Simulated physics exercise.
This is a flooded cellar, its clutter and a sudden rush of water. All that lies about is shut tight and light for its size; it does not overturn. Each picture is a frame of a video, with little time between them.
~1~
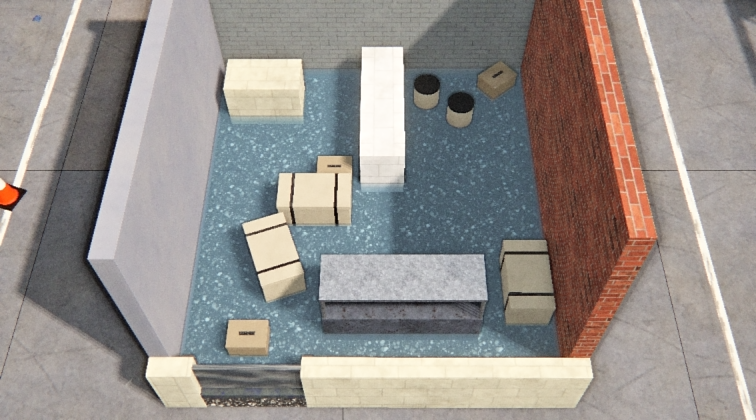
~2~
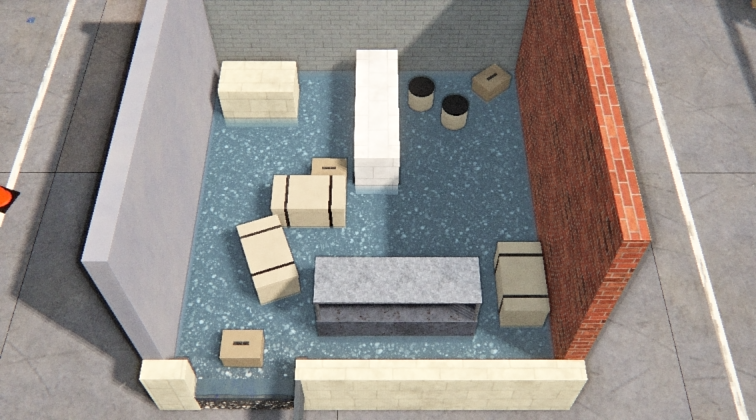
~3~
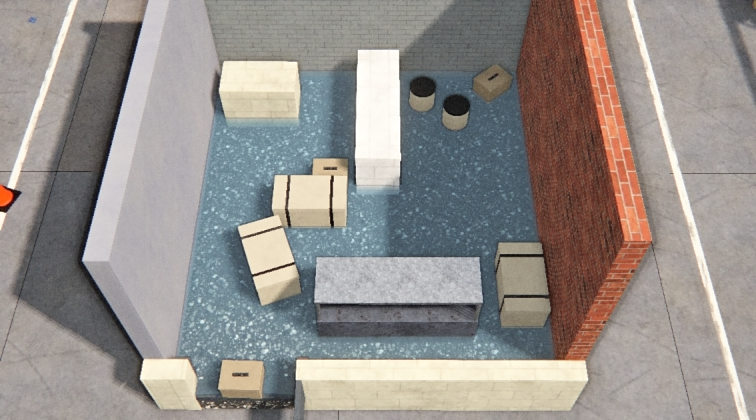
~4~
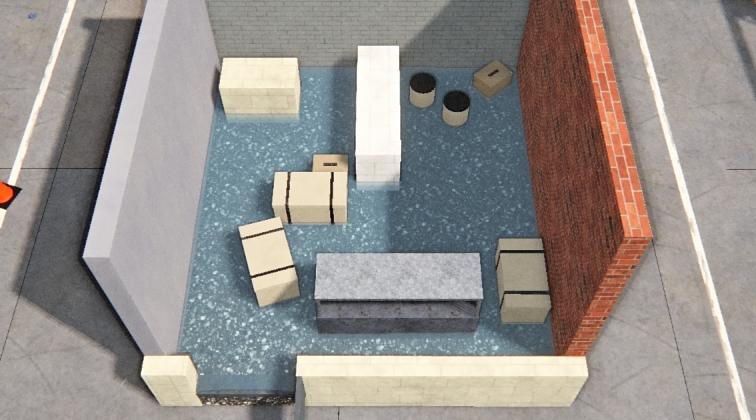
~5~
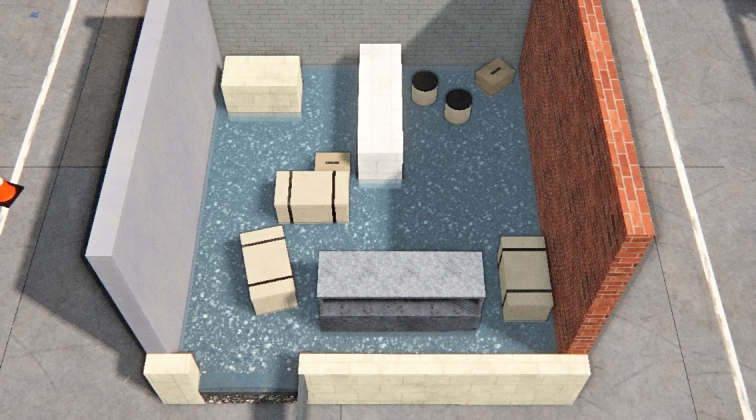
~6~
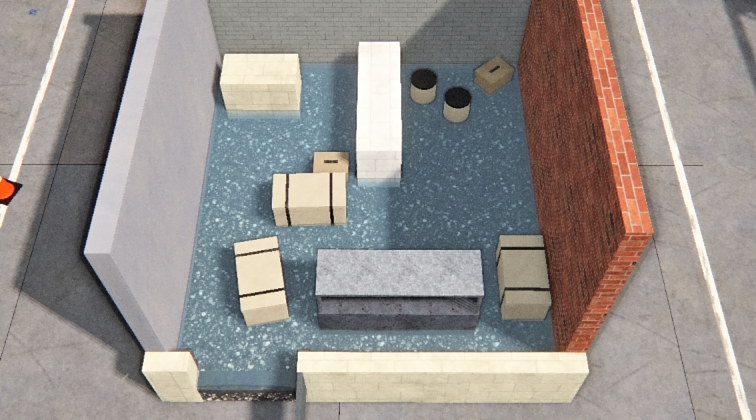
A small box floated toward the gap in the front wall of the flooded cellar and out of view, then the strapped trunk on the left drifted slightly forward and turned, while the other clutter barely shifted.
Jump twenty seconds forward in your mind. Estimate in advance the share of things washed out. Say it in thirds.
Result: Mid band.
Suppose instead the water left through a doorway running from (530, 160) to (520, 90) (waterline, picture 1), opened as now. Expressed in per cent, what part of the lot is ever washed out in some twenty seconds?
Estimate: Around 90 per cent.
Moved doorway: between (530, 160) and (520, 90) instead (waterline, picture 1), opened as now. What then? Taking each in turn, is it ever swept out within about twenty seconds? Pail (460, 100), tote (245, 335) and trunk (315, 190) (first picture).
Swept away, remains, swept away.
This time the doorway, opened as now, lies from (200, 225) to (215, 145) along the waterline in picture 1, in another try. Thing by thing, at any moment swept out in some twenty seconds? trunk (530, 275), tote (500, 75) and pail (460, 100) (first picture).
Taken in that order, the answers are not lost, not lost, not lost.
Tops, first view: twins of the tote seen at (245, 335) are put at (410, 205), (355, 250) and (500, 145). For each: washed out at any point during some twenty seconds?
For the three copies in the stated order: Escaped, escaped, remained.
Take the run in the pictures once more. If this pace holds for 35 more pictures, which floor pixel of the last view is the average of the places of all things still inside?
What remains is centred near (459, 178).
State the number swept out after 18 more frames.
That gives 3.
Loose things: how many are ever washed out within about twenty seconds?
I make it 4 of them.
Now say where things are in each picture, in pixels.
The first frame shows a trunk at (272, 248) floats; a trunk at (314, 190) floats; 0 of 8 have shifted.
The second frame shows a trunk at (267, 250), afloat; a trunk at (309, 192), afloat; 1 of 8 have shifted.
The third frame shows a trunk at (268, 251) floats; a trunk at (310, 192) floats; 1 of 8 have shifted.
The fourth frame shows a trunk at (267, 252) floats, close to its start; a trunk at (310, 188), afloat; 2 of 8 have shifted.
The fifth frame shows a trunk at (267, 261) floats, close to its start; a trunk at (312, 188), afloat; 2 of 8 have shifted.
The sixth frame shows a trunk at (259, 272) floats, a stride from its start; a trunk at (309, 190), afloat, close to its start; 3 of 8 have shifted.
A moment on, 2 of 8 are out; 6 afloat.
Next, 3 of 8 are out; 5 afloat.
Later, 4 of 8 are out; 4 afloat.
In the end, 4 of 8 are out; 4 afloat.
